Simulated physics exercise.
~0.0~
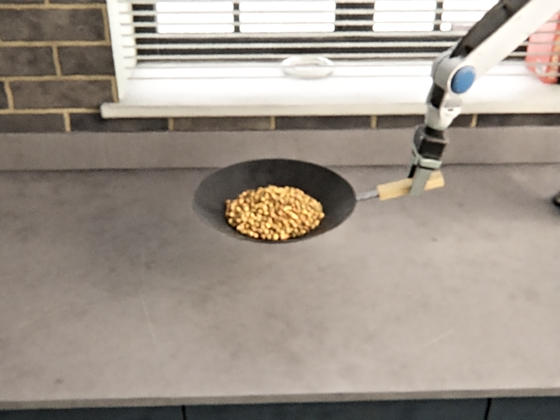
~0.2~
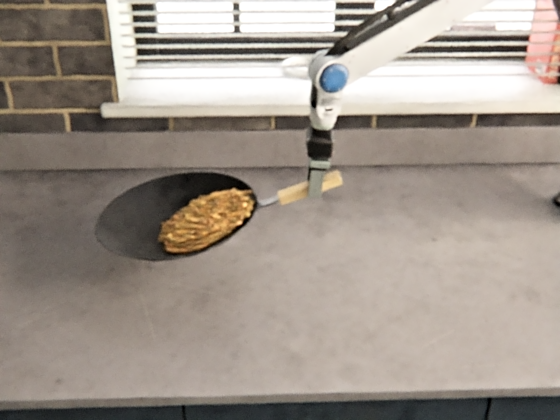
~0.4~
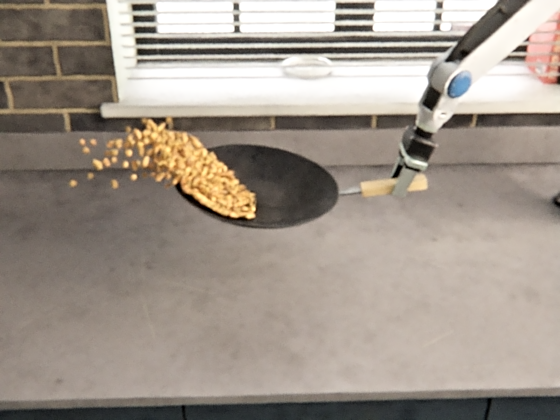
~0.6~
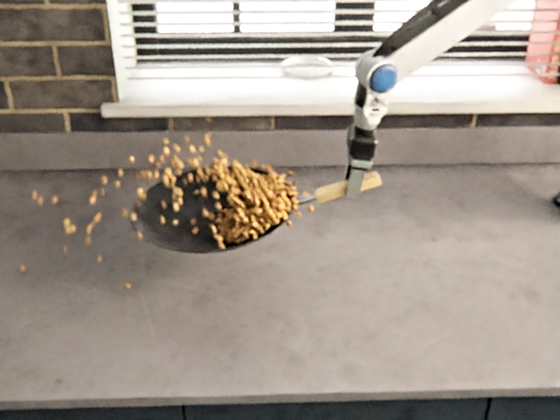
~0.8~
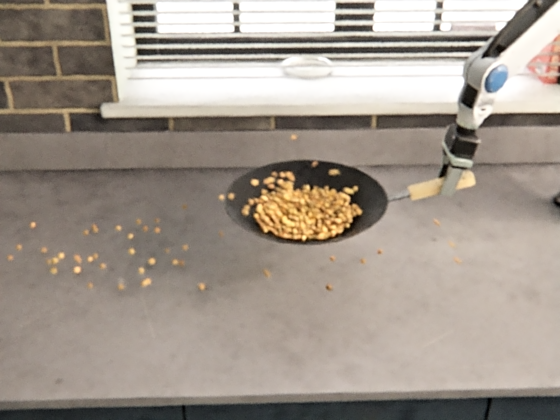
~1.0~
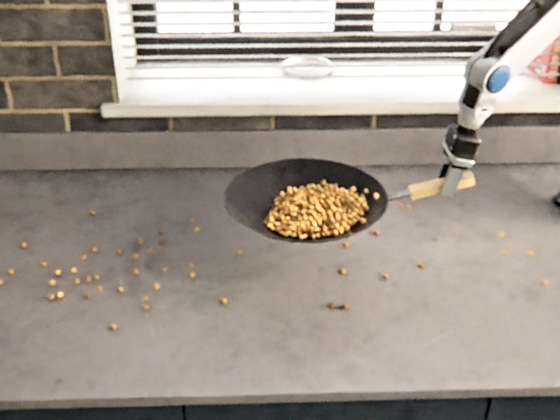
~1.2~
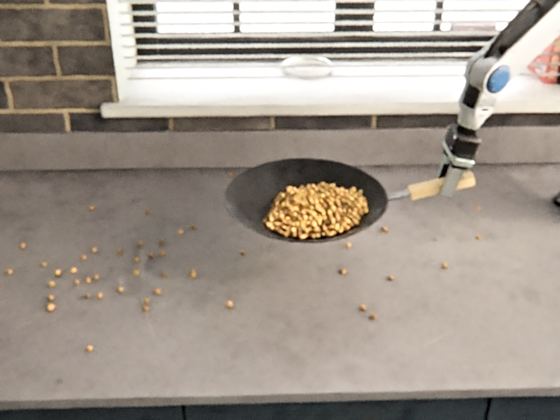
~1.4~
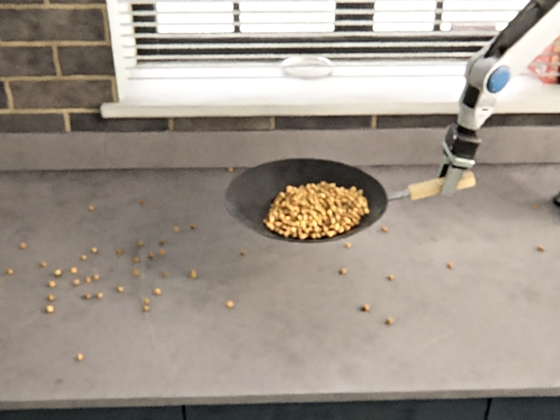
The clip opens on a robot arm holding a dark wok by its pale handle, a heap of dried chickpeas inside, above a grey worktop. The arm moves the wok left, and the chickpeas bunch up on the side near the handle. It then swings back to the right, and a stream of them flies up over the left rim. Another move left brings the wok under part of the scattering spray. The arm shifts right once more and stops, with most chickpeas still in the wok and strays lying on the worktop, mainly to the left.
